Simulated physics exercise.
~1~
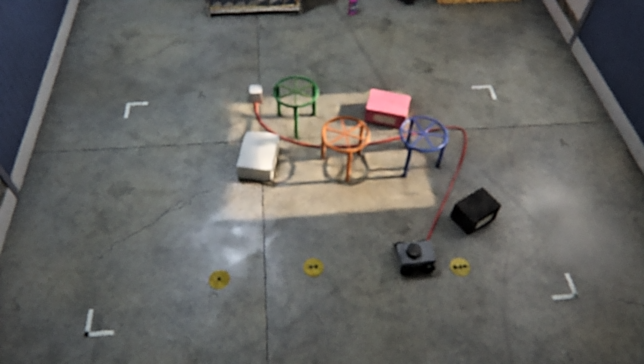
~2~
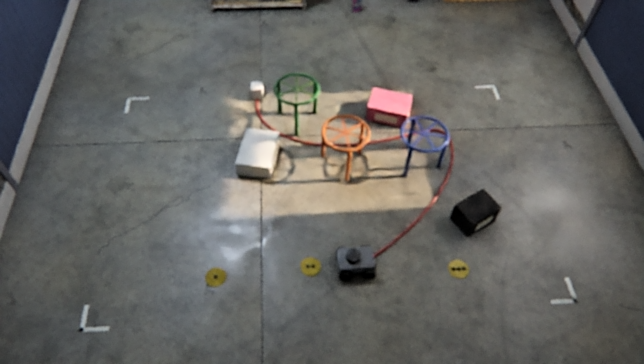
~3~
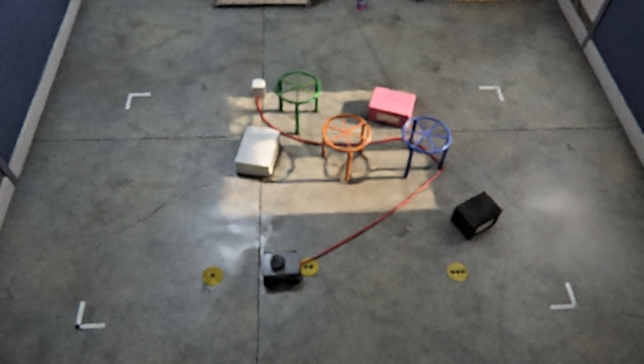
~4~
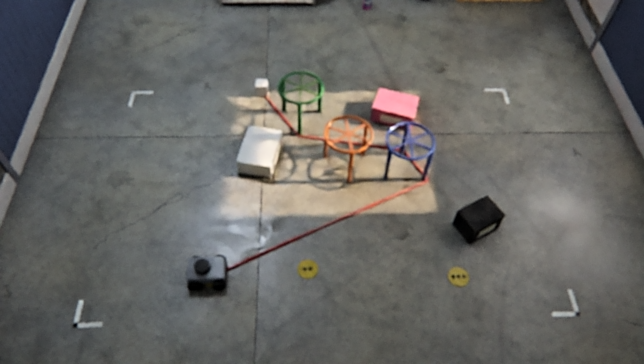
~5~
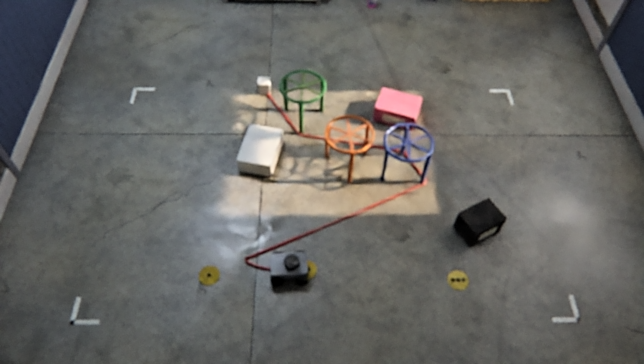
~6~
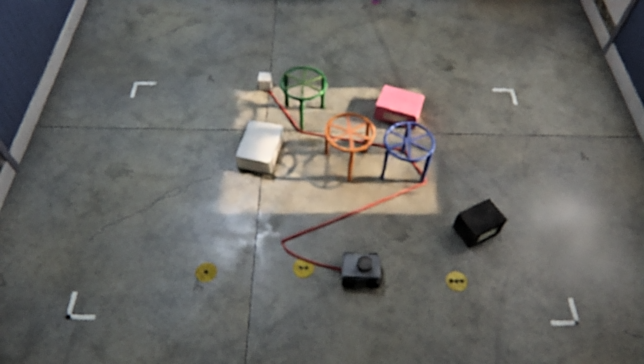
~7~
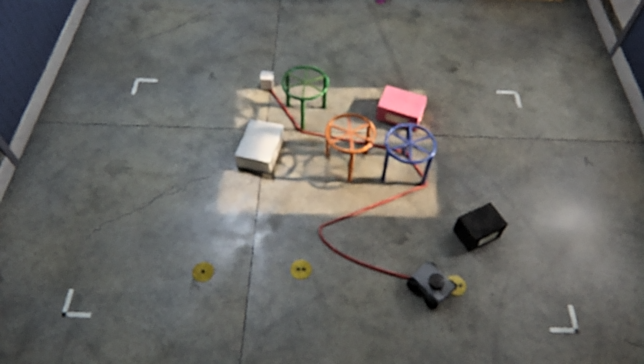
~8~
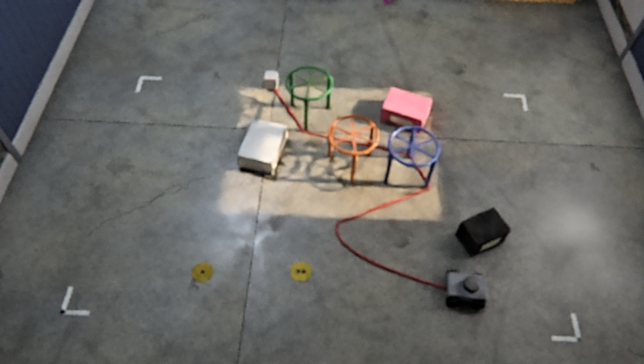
A small dark cart on a red cord rolled left across the concrete floor, pulling the line taut and shifting the blue stool slightly left, then turned back and ended at the right near the black carton, the cord lying slack behind it.
